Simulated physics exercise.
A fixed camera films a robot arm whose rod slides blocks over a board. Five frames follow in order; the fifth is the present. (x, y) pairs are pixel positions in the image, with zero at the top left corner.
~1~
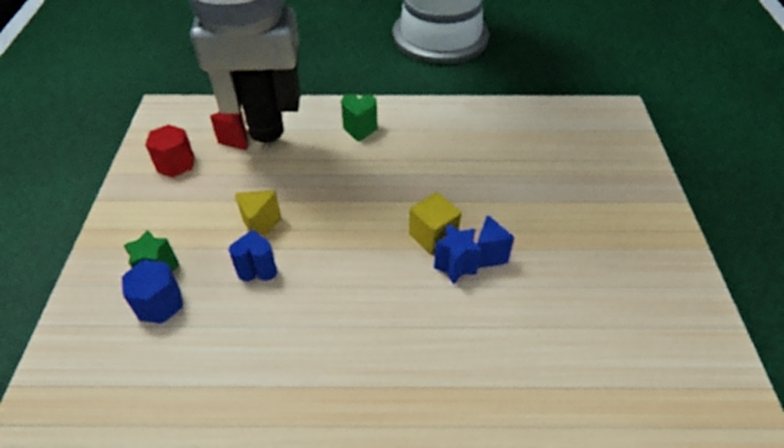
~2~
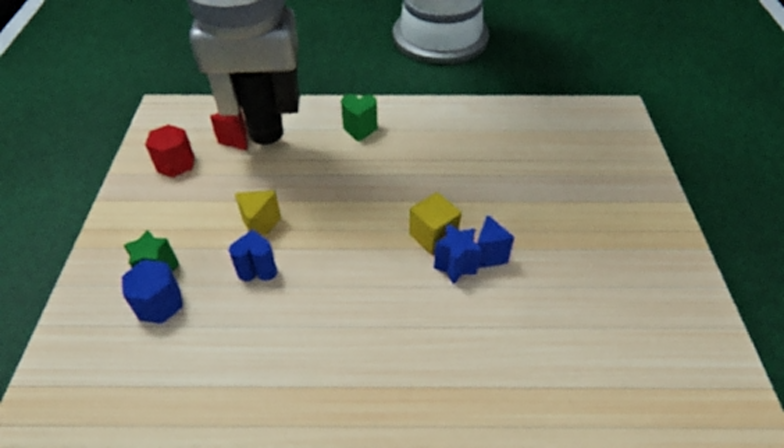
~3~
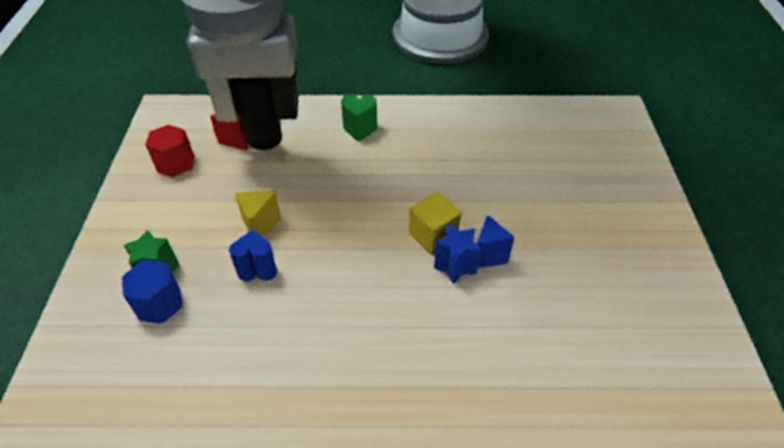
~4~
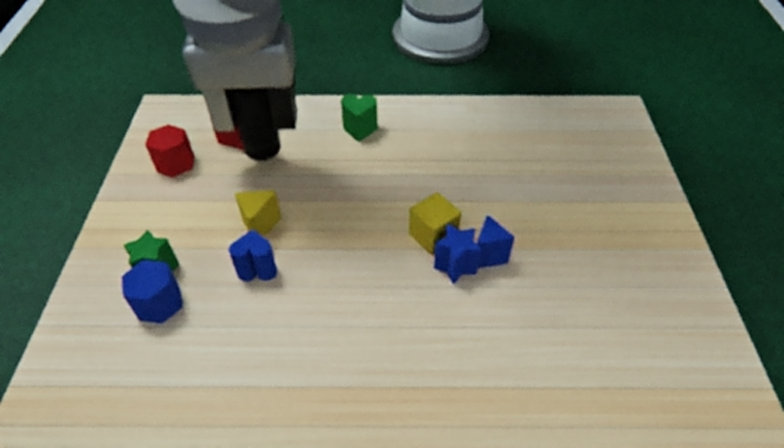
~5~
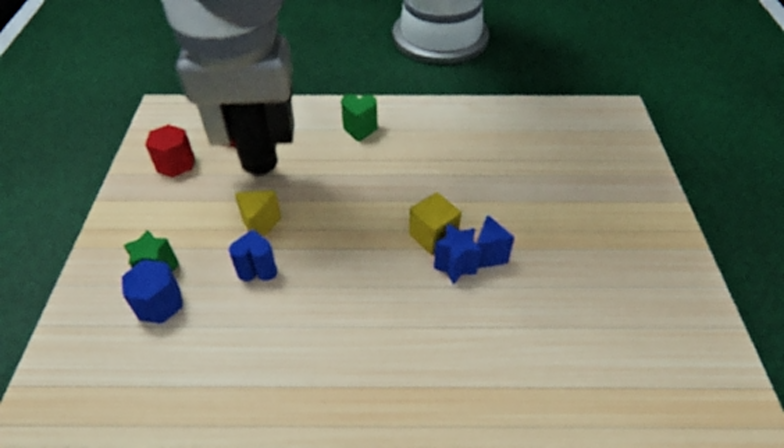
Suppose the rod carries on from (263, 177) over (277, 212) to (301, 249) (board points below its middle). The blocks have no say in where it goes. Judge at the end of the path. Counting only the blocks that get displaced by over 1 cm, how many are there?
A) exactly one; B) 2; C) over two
The correct letter is A.
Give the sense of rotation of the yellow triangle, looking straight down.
From overhead, the rotation is clockwise.
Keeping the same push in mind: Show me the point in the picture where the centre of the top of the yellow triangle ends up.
The spot you're after is about (250, 219) in the image.
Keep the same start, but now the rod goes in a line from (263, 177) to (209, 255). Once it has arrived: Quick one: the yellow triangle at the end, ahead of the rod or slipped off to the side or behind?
No longer ahead of the rod.
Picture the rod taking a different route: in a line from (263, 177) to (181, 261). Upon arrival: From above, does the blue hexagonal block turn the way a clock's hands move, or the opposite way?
Viewed from the top, it goes anticlockwise.
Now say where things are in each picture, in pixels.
Lower end of the rod at (267, 132), tops of blocks, blue heart block at (250, 244), yellow triangle at (253, 200), in the first picture.
Rod at (267, 134), blocks as before, in the second picture.
Rod at (265, 140), blocks as before, in the third picture.
Rod at (263, 149), blocks as before, in the fourth picture.
Rod at (260, 164), blue heart block at (250, 244), yellow triangle at (253, 200), in the fifth picture.
What follows on the original path. One third of the way, rod at (270, 187); nothing pushed yet.
Two thirds of the way, rod at (281, 212); yellow triangle at (250, 219), turned 60° clockwise.
At the end, rod at (298, 236); blue heart block not moved; yellow triangle at (250, 219), turned 60° clockwise.
